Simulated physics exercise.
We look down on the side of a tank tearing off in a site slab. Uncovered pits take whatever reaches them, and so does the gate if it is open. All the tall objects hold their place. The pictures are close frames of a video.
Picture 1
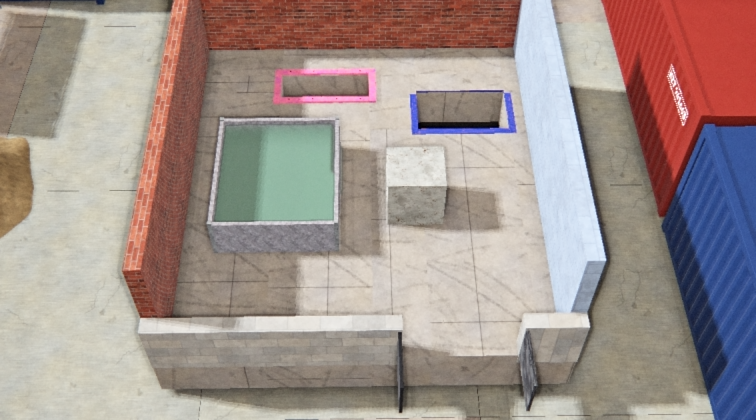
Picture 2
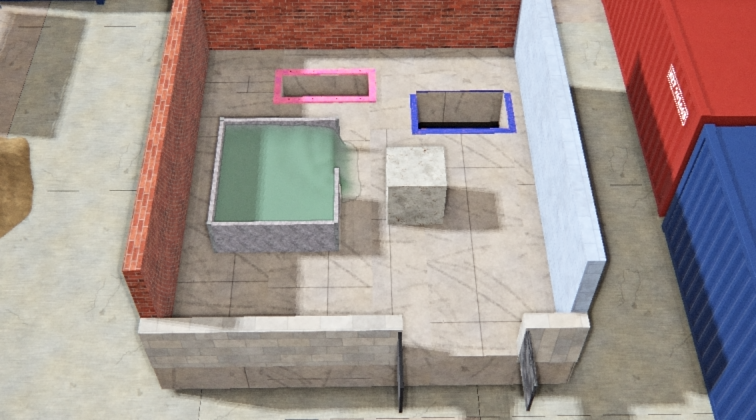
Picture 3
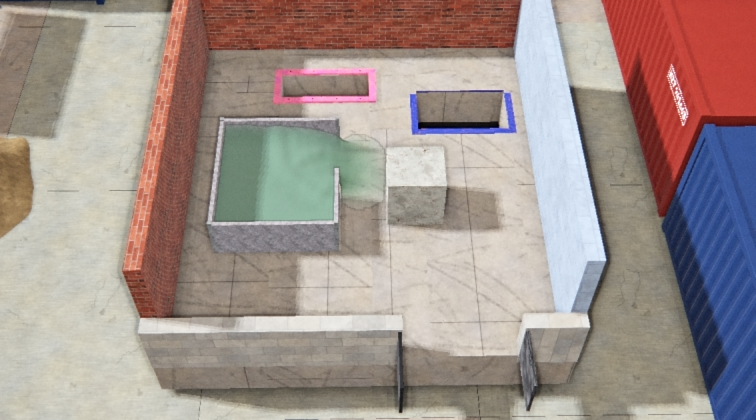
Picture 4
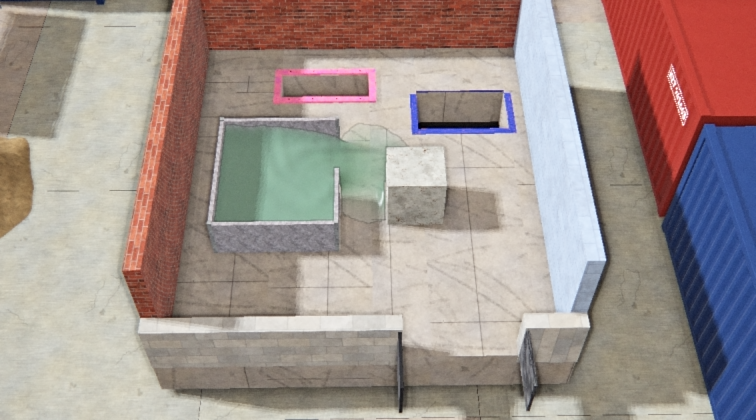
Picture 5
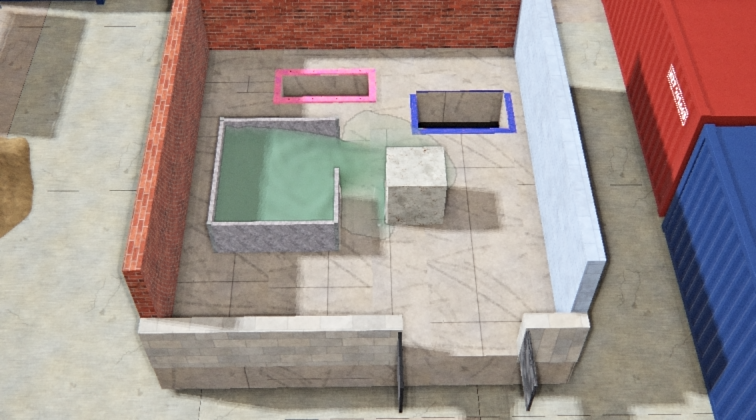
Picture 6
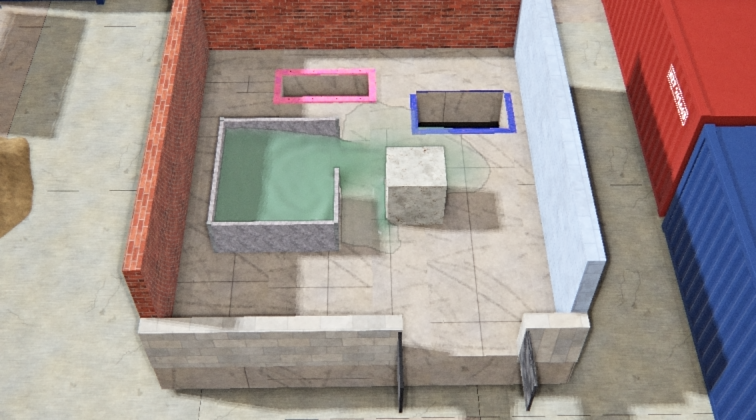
Green-tinted water pours through a gap in the right side of a grey walled tank, reaches the pale concrete block beside it, then spreads thinly around the block across the slab toward the right, near the blue-edged opening.
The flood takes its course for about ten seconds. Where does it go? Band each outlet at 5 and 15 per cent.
In the end: The gate takes between 5 and 15 %; the blue pit takes over 15 %; the pink pit takes under 5 %.
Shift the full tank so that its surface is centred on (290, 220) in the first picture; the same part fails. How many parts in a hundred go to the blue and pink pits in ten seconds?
In per cent: Blue 15, pink 8.
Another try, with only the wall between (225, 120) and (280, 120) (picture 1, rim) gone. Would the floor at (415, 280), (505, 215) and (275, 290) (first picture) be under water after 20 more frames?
In that order: Free of water, dry, not flooded.
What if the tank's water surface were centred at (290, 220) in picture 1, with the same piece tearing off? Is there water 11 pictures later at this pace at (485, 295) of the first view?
Answer: Wet.
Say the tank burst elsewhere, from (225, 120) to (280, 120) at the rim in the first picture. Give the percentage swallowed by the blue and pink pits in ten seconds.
Parts in a hundred: Blue 15, pink 30.
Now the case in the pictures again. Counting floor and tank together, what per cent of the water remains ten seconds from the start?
Near 44 in a hundred.
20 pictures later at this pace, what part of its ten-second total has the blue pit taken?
Some 45 per cent.
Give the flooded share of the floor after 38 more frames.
Near 65 in a hundred.
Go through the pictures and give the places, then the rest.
The first frame shows the water tank at (277, 172) is whole and still.
In the second frame, water pours out at (336, 162) and has run to (347, 146).
In the third frame, water pours out at (336, 164) and has run to (383, 194).
In the fourth frame, water pours out at (336, 165) and has run to a hidden place.
In the fifth frame, the front is at (450, 180), out from the gap at (336, 165).
In the sixth frame, water pours out at (336, 165) and has run to (485, 168).
A moment on, water covers 30 % of the floor; the gate 0 %, the blue pit 3 %, the pink pit 0 %.
Next, water covers 40 % of the floor; the gate 0 %, the blue pit 10 %, the pink pit 0 %.
Then, water covers 55 % of the floor; the gate 1 %, the blue pit 21 %, the pink pit 0 %.
Later, water covers 65 % of the floor; the gate 6 %, the blue pit 35 %, the pink pit 0 %.
In the end, water covers 75 % of the floor; the gate 12 %, the blue pit 45 %, the pink pit 0 %.
